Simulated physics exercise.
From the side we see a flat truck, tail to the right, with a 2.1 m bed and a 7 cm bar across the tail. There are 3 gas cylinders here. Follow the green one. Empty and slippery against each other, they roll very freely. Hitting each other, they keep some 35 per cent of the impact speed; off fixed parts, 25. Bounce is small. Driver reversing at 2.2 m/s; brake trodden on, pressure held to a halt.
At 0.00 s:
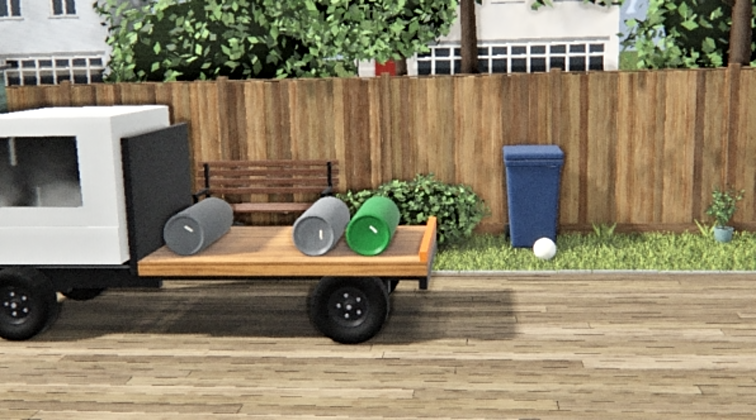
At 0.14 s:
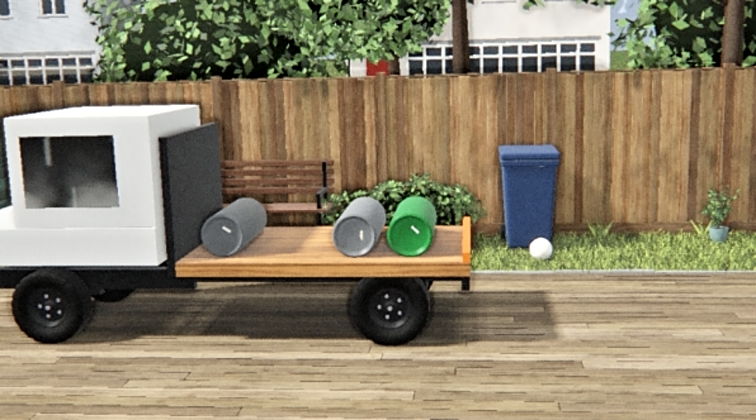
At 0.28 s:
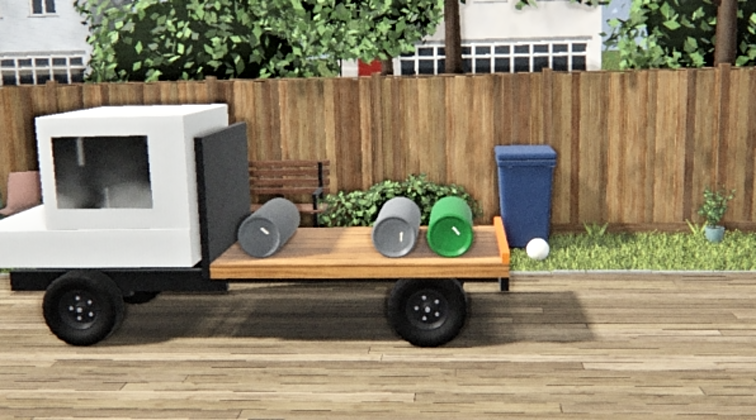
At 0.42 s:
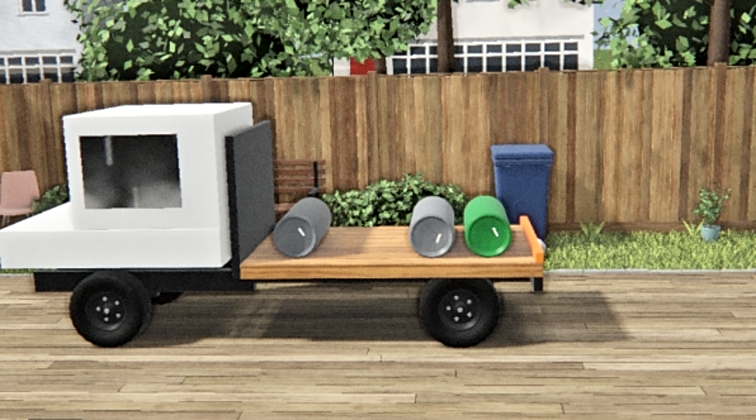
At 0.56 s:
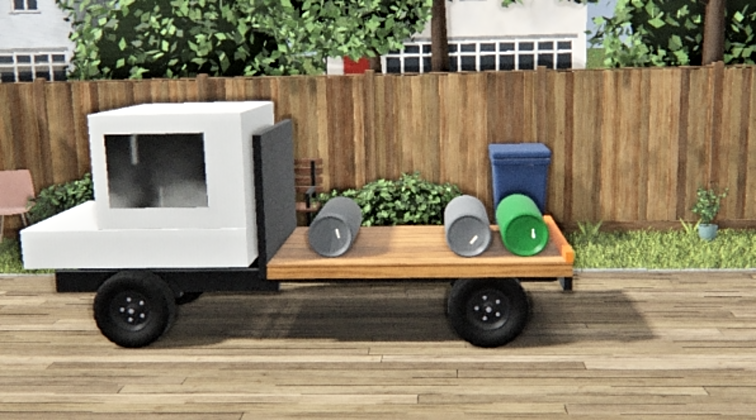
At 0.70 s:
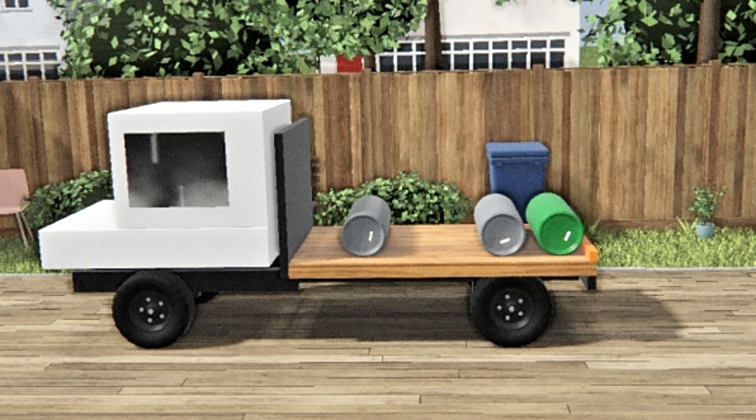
A white flatbed truck backs right, slowing, as green and grey cylinders roll slightly toward its tail.
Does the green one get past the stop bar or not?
It fails to make it out.
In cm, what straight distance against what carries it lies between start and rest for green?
Green: 25.
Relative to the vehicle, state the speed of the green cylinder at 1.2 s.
Estimate: Some 0.1 m/s.
Then, 1.2 s in, green is on the bed, 10 cm from the bar; 0 over the tail so far.
In the end (1.9 s), green is on the bed, 15 cm from the bar; 0 over the tail so far.
